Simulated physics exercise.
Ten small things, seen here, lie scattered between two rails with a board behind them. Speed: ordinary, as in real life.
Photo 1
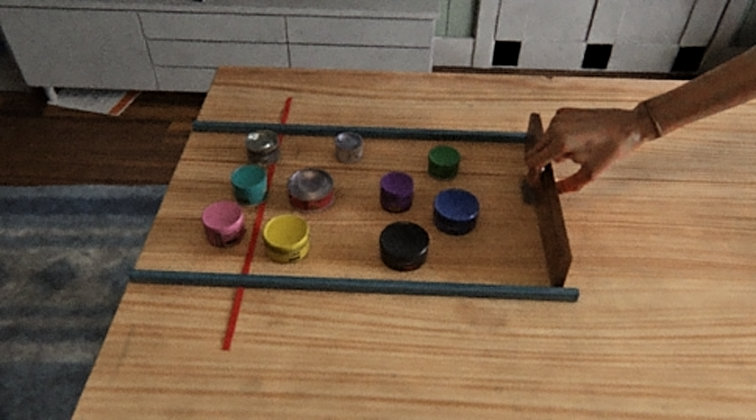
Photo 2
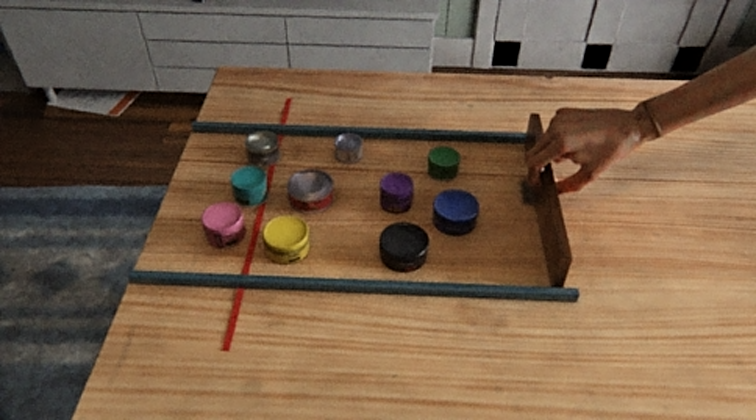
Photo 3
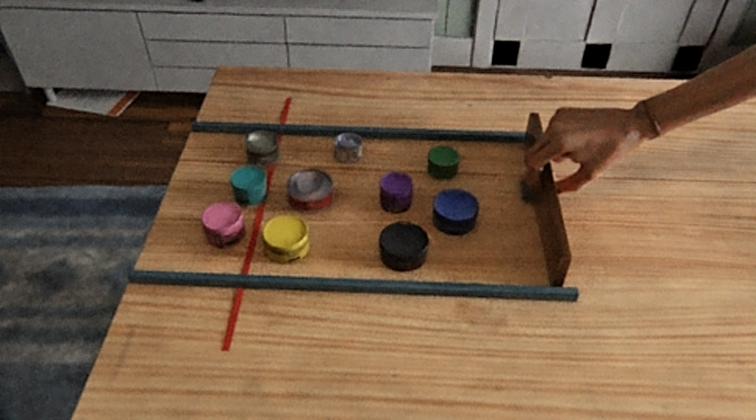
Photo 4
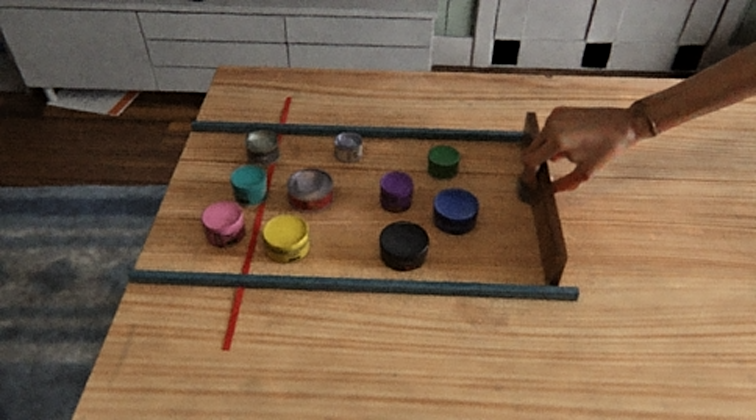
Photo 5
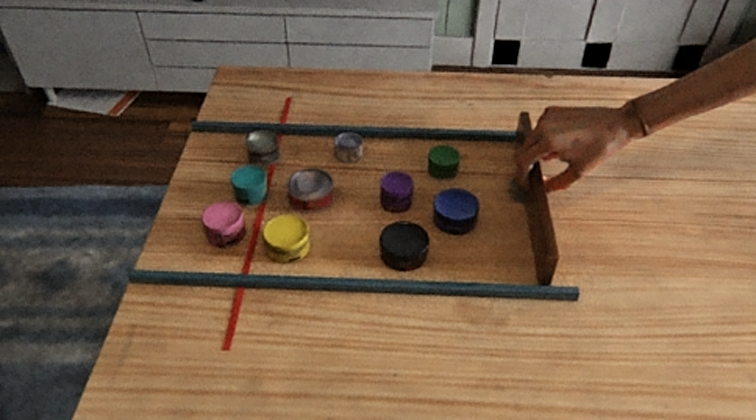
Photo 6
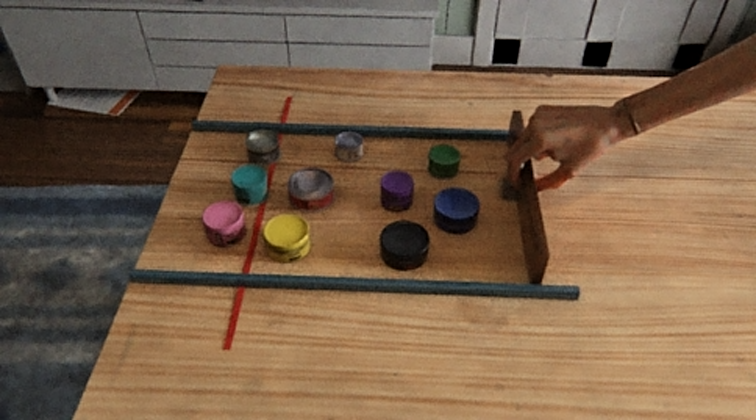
A hand at the right grips a dark wooden board standing across two parallel rails on a table, at first barely moving it. It then slides the board a short way left, toward ten small, colourful round containers scattered between the rails, which stay where they are around a red line.
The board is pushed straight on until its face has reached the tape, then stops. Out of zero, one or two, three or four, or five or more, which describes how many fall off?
The count that drops over the edge is nil.
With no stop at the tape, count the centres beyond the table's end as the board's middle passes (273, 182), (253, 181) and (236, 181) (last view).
The numbers past the end are 0, 1 and 1.
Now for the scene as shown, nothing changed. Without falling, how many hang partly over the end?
Tally: 1.
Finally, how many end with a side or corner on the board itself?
I count 5 of them.
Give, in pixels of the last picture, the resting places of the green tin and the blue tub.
Roughly at (256, 158) and at (236, 210), in that order.
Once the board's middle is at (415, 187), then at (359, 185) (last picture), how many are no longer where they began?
Counting first: 4, next 7.
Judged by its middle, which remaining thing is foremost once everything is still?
The turquoise tin.
Soon after, none off yet; pink tub at rest near (225, 224); turquoise tin at rest near (250, 186); grey tin at rest near (263, 148).
Then, none off yet; pink tub moved about its own width near (203, 219); turquoise tin moved about its own width near (215, 187); grey tin at rest near (263, 148).
At rest, the number that fall off is zero.
